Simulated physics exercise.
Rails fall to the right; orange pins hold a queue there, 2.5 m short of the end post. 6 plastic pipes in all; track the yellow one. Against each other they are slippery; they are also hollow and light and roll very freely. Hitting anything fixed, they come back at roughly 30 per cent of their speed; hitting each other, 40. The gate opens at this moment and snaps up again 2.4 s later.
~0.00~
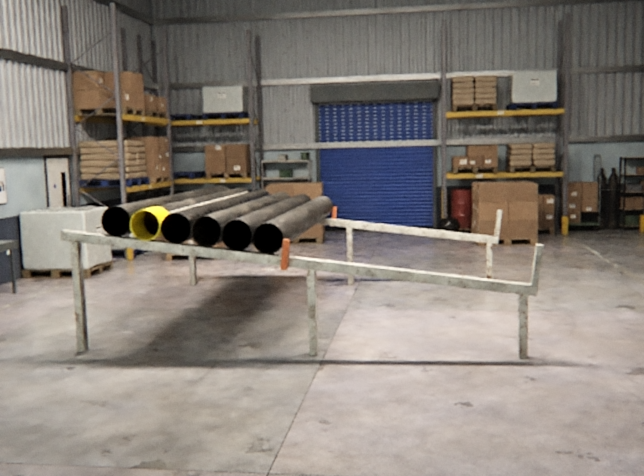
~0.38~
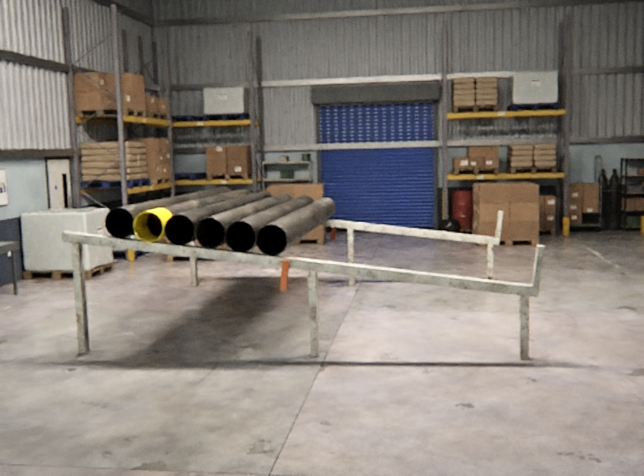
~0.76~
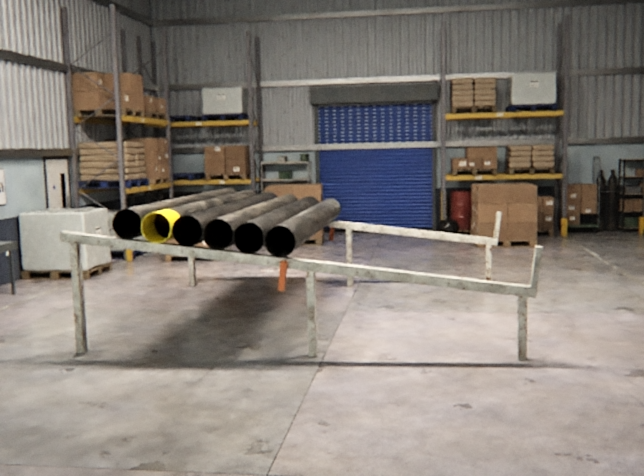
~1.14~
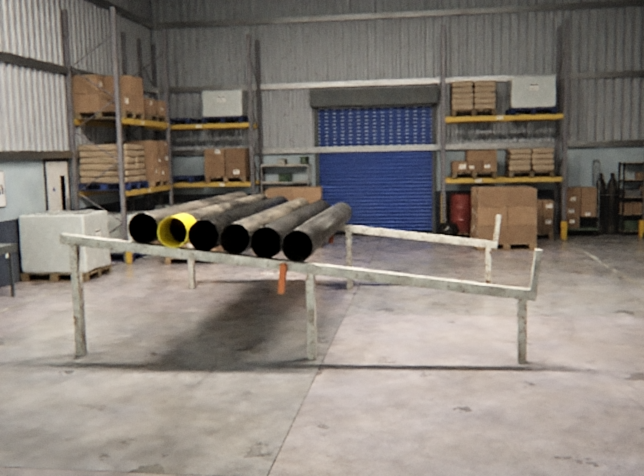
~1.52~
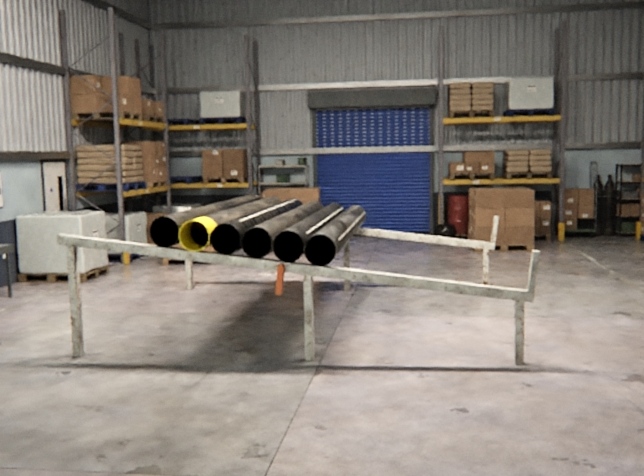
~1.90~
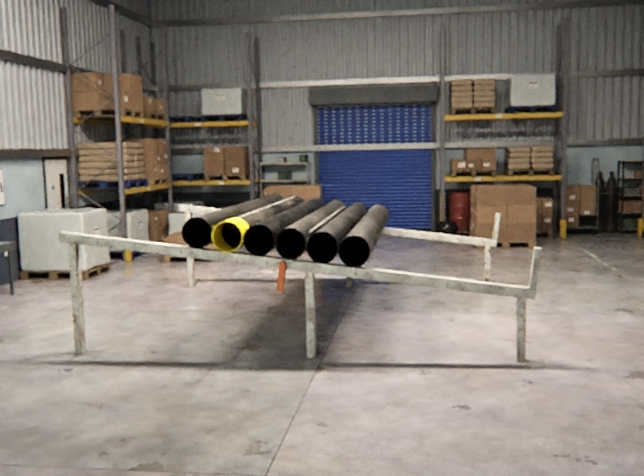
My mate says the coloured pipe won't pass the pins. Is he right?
No, it does get away.
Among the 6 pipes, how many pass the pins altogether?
Exactly 5.
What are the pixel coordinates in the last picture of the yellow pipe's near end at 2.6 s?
(308, 231), more or less.
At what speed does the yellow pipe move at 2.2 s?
1.0 m/s, roughly.
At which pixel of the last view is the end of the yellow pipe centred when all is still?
Roughly (381, 255).
After 2.2 s, yellow is on the rails, 30 cm above the pins, rolling right; 4 through so far.
After 2.6 s, yellow is in the air, 20 cm below the pins, rolling right; 5 through so far.
At rest (3.8 s), yellow is on the rails, 95 cm below the pins; 5 through so far.
